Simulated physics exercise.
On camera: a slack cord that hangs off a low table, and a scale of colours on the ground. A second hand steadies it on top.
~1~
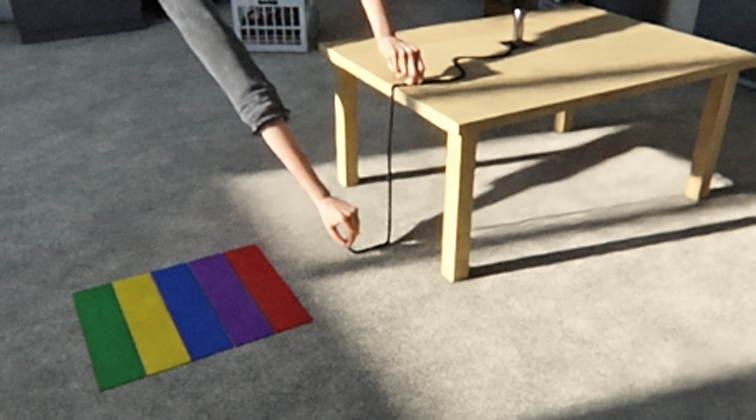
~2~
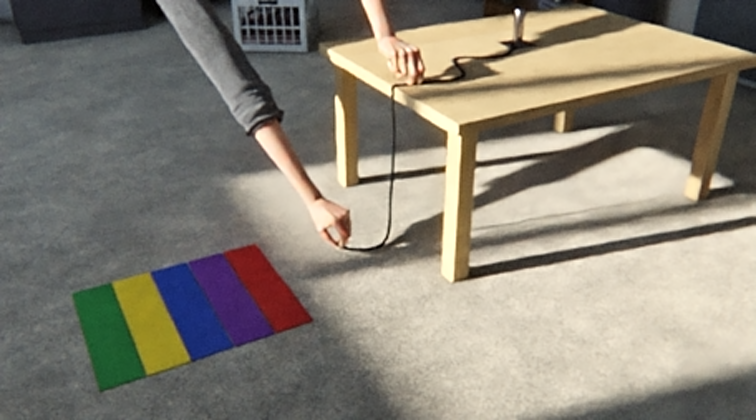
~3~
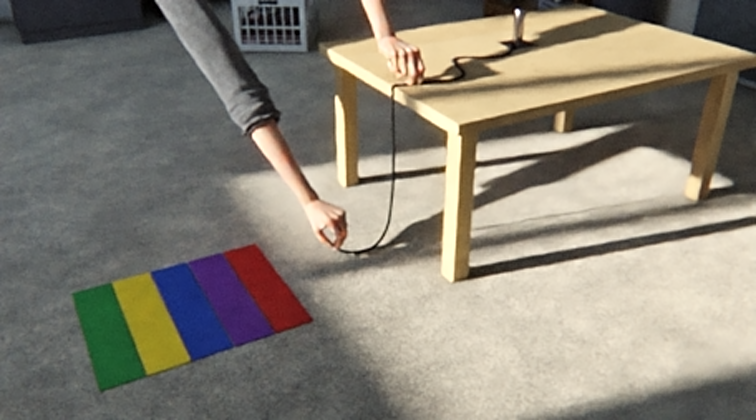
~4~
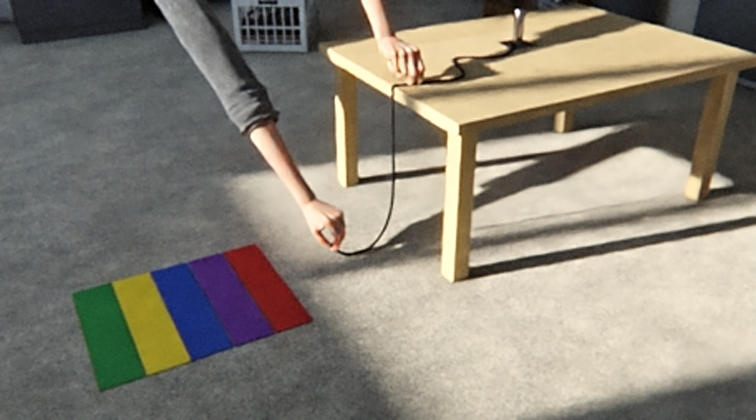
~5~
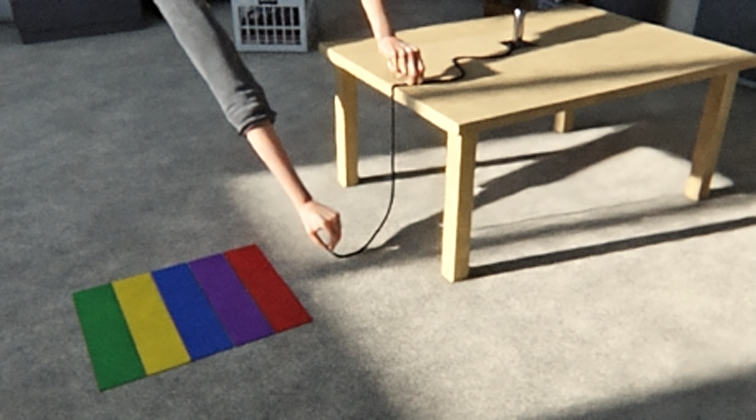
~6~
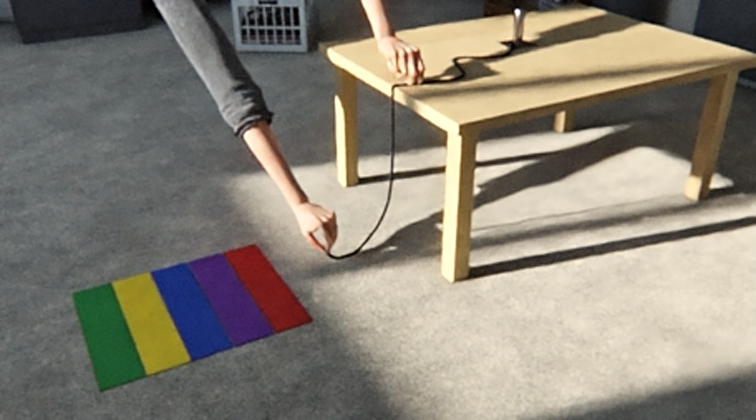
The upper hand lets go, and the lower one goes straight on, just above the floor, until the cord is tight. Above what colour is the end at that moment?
It gets as far as the blue strip.
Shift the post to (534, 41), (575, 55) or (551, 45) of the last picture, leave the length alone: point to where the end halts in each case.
In that order: (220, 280), (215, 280) and (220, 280).
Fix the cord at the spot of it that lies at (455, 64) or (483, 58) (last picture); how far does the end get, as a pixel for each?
Near (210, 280) and (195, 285).
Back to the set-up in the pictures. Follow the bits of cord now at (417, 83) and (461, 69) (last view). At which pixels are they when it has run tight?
At (370, 101), then (425, 70).
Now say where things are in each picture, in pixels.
In the first picture, end (347, 243); red (284, 311); purple (245, 323); blue (205, 336); yellow (161, 350); green (117, 364).
In the second picture, end (339, 246); cord through (509, 53) (453, 61) (449, 80) (393, 102) (393, 169) (388, 235).
In the third picture, end (335, 247).
In the fourth picture, end (333, 247); cord through (509, 53) (453, 61) (449, 80) (393, 102) (393, 169) (382, 234).
In the fifth picture, end (329, 249).
In the sixth picture, end (324, 250); cord through (509, 53) (453, 61) (449, 80) (393, 102) (392, 169) (372, 234).
A little later, end near (250, 271); over red.
Next, end near (209, 283); over purple.
When it is tight, end near (183, 290); over blue. The blue one.
